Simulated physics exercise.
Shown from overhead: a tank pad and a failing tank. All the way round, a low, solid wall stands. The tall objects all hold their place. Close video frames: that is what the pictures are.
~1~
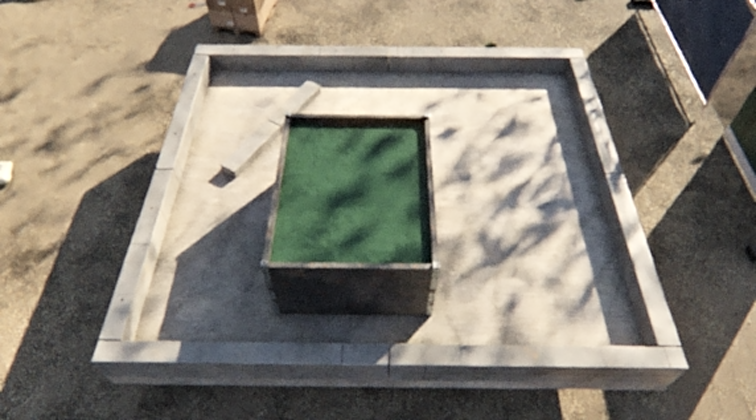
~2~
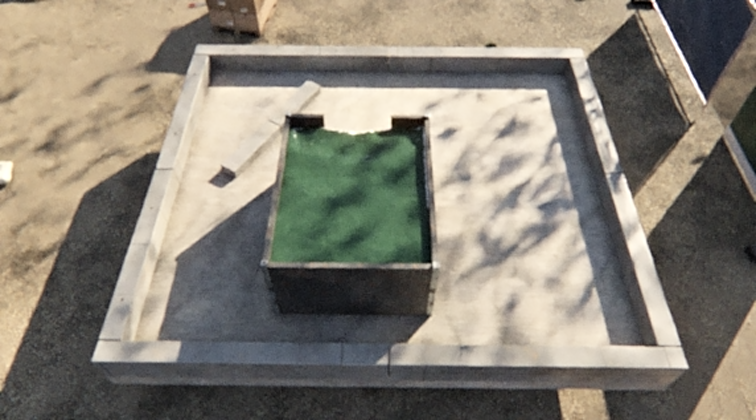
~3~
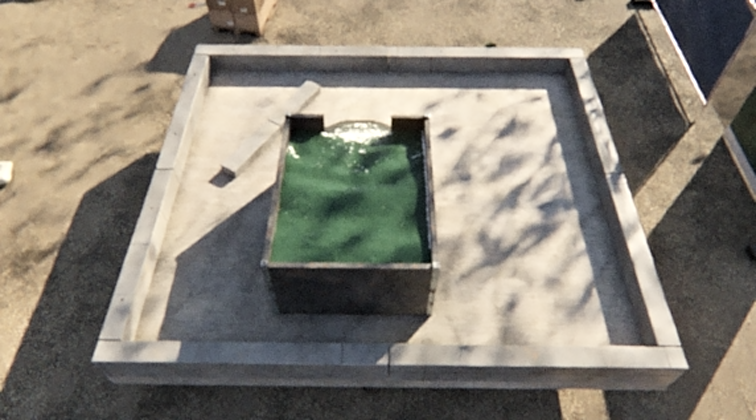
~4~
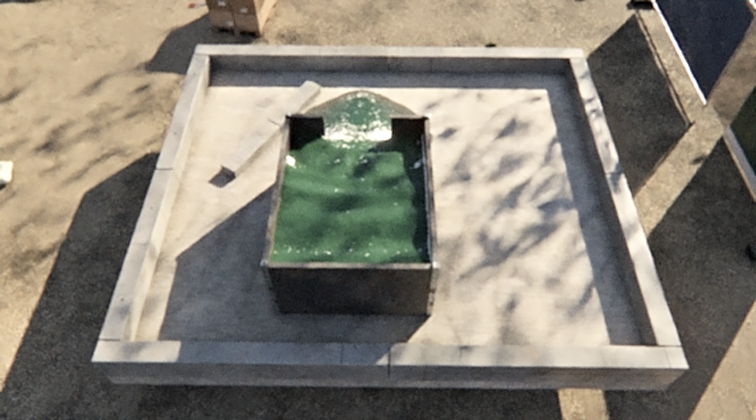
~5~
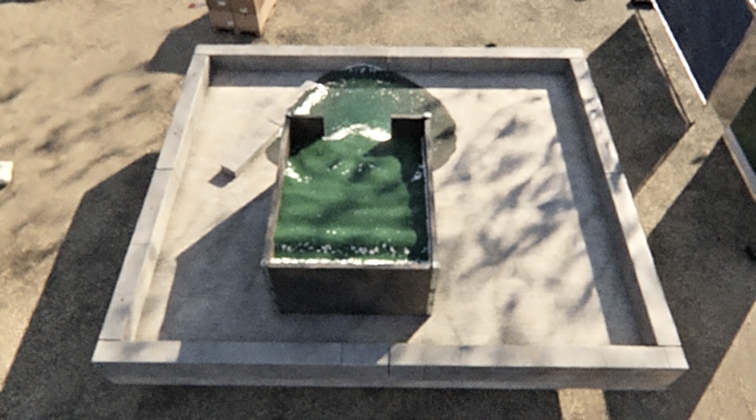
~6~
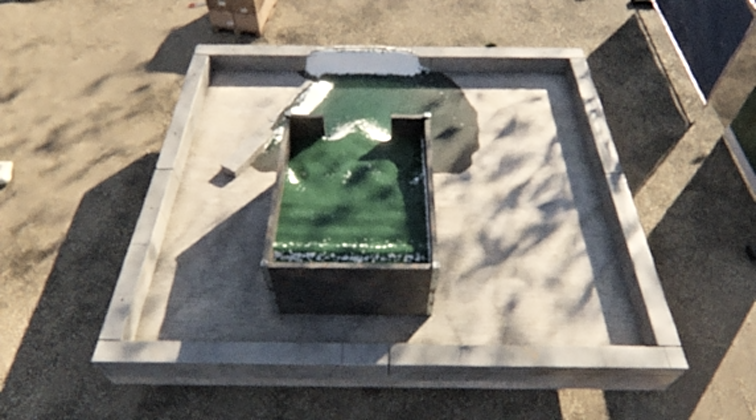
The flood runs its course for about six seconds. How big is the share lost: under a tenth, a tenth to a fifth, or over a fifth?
Judging by that, the escape is slight, not a full tenth.
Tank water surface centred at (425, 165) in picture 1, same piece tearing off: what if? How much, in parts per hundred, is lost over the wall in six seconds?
Roughly 8 %.
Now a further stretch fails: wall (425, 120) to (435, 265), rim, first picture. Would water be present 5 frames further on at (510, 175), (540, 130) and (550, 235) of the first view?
Soaked, soaked, soaked.
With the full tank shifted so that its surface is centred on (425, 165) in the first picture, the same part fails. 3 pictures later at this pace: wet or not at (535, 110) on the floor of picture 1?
Submerged.
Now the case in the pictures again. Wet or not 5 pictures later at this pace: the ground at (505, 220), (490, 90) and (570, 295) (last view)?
In the order given, the three are unflooded, waterlogged and unflooded.
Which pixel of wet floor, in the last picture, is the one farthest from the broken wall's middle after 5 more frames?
The front's farthest point is close to (565, 77).
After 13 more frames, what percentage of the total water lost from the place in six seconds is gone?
Around 75 %.
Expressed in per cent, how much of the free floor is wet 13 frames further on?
I'd estimate some 50 per cent.
A moment on, water covers 25 % of the floor; the low wall has let 0 % over.
Next, water covers 30 % of the floor; the low wall has let 1 % over.
Then, water covers 45 % of the floor; the low wall has let 5 % over.
Later, water covers 75 % of the floor; the low wall has let 7 % over.
In the end, water covers 85 % of the floor; the low wall has let 7 % over.
